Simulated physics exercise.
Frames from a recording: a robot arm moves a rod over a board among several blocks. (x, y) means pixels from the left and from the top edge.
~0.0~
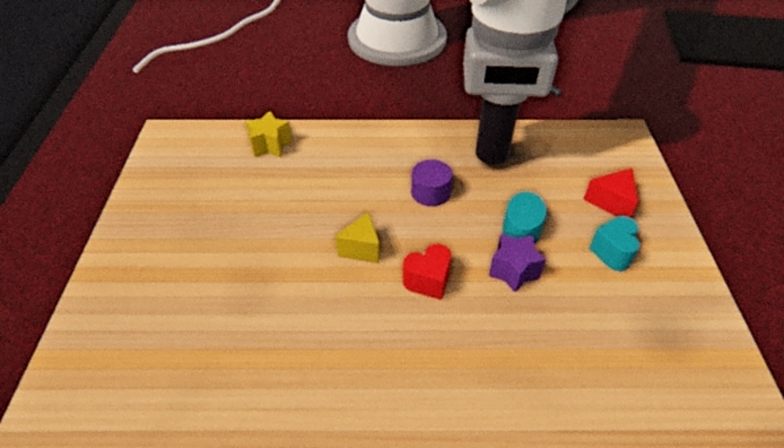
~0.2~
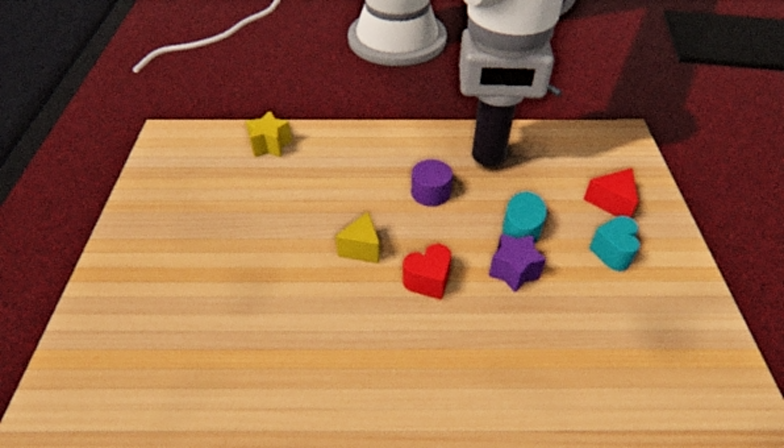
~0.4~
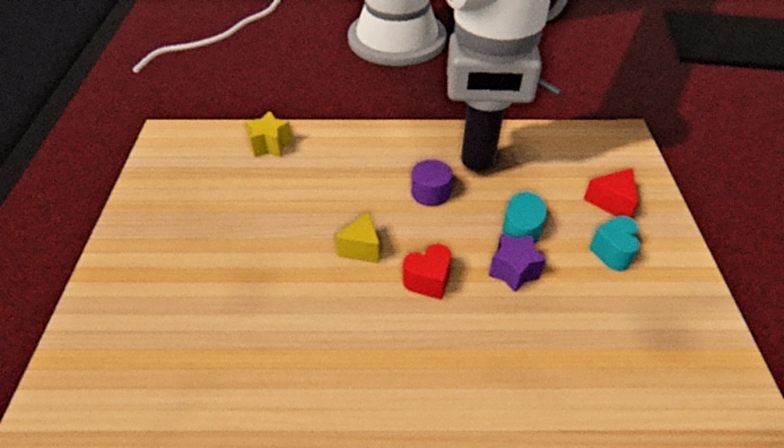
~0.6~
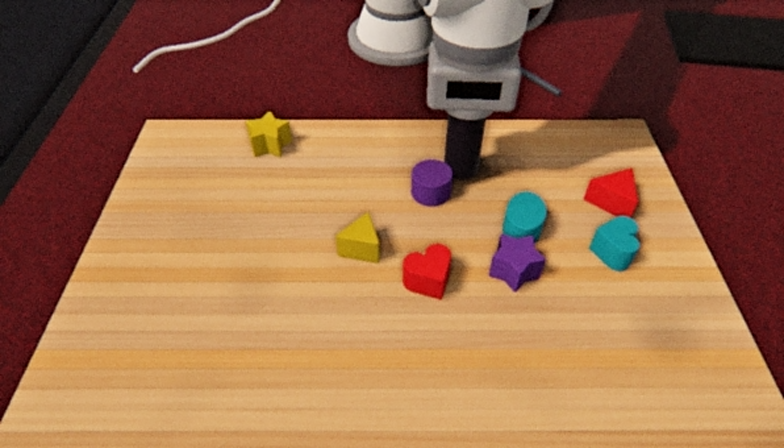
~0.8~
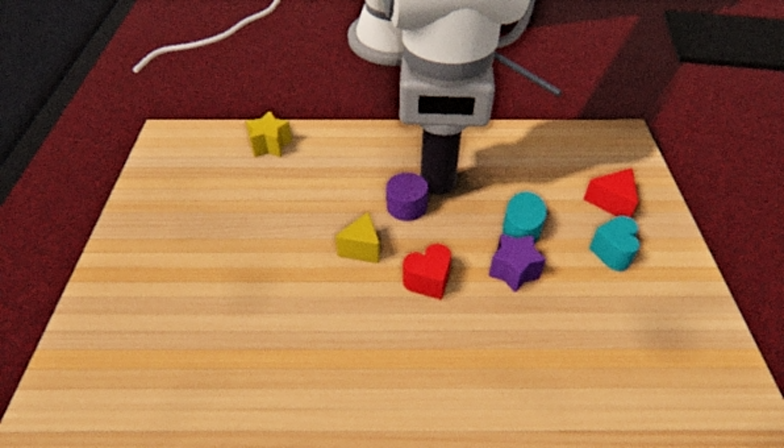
A robot arm with a black rod reaches over a pale wooden board on a dark red surface, seen from above at a fixed angle. A yellow star sits at the upper left, a purple cylinder, yellow triangle and red heart near the middle, and a teal cylinder, purple star, red triangular block and teal heart rightward. The rod slides left and slightly nearer, then pushes the purple cylinder a short way left.
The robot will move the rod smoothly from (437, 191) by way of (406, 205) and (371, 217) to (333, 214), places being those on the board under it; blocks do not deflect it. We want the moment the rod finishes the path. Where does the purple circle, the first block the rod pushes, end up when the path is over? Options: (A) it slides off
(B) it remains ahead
It's A.
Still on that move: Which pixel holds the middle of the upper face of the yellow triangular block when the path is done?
I predict (345, 242).
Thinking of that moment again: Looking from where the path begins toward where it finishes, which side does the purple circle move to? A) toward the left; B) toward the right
I choose A.
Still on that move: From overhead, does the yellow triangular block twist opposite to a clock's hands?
I'd say yes.
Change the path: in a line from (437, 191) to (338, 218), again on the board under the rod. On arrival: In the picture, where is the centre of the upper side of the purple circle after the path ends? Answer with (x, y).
Roughly at (318, 226).
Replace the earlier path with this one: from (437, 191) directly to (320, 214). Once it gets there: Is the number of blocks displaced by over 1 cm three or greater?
The answer is no.
The first path, step by step. One third of the way, rod (406, 197); yellow triangular block (357, 233), turned 15° anticlockwise; purple circle (373, 201).
Two thirds of the way, rod (371, 209); yellow triangular block (346, 241), turned 85° anticlockwise; purple circle (335, 214).
At the end, rod (332, 206); yellow triangular block (345, 242), turned 90° anticlockwise; purple circle (311, 221).
